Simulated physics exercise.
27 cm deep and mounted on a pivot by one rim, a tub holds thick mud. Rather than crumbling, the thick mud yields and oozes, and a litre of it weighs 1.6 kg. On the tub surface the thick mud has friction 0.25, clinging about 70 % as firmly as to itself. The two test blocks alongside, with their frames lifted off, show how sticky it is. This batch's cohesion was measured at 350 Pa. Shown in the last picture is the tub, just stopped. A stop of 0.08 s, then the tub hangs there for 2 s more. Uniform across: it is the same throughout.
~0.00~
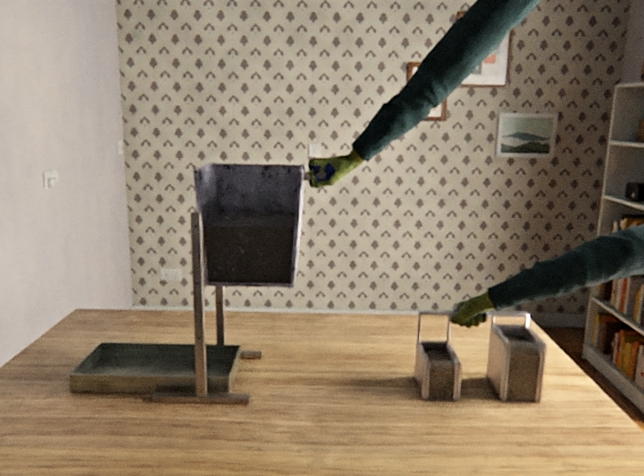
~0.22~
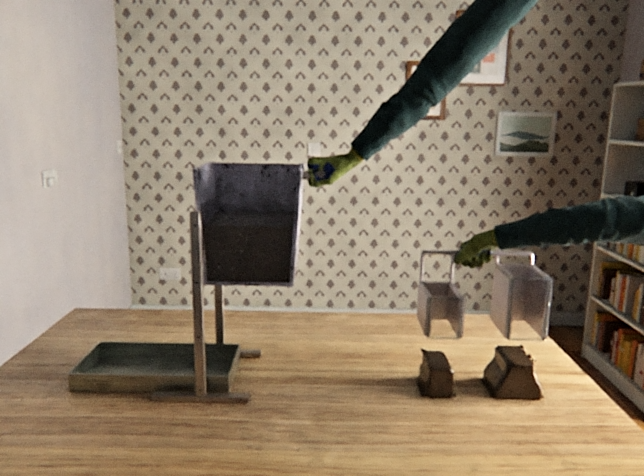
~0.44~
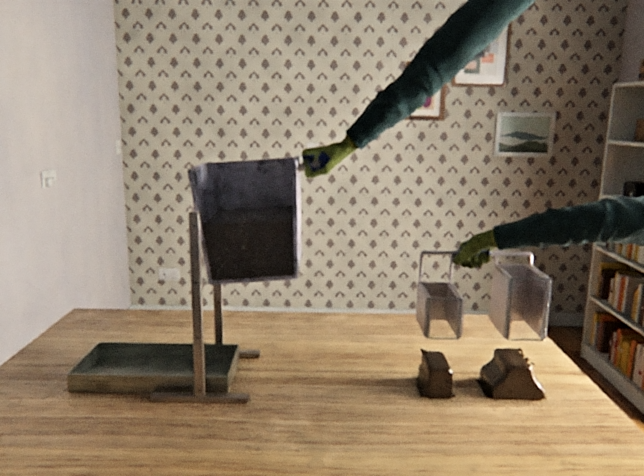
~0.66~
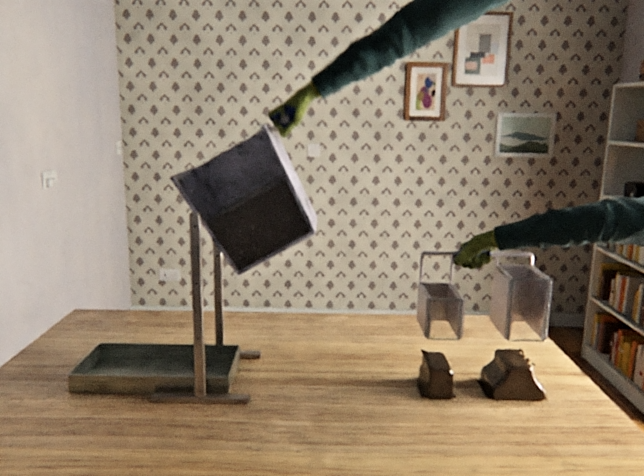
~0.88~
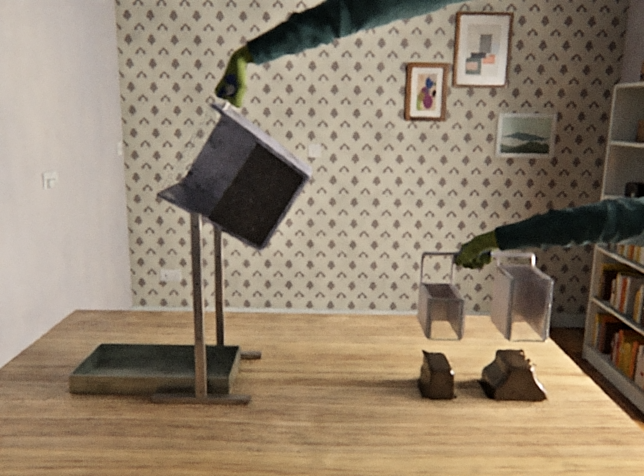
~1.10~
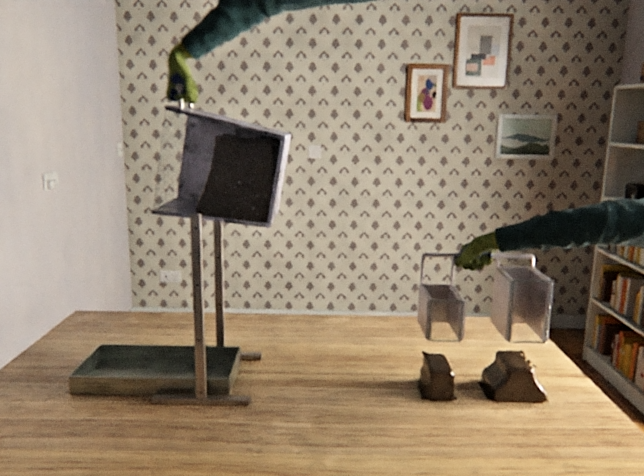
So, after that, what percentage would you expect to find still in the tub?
I would expect about 93 % still in the tub.
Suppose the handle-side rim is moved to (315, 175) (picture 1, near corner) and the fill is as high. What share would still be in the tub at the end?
That would leave about 75 % in the tub.
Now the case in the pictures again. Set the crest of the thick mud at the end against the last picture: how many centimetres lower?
About 7 cm.
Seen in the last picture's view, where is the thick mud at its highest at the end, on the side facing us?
Roughly at pixel (228, 167).
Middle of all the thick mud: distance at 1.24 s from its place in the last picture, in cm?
Around 4 cm.
By 1.24 s, the tub is at 80 degrees and holds 100 %.
By 1.41 s, the tub is at 80 degrees and holds 97 %.
By 1.58 s, the tub is at 80 degrees and holds 95 %.
By 1.75 s, the tub is at 80 degrees and holds 94 %.
By 3.10 s, at the end, the tub is at 80 degrees and holds 93 %.
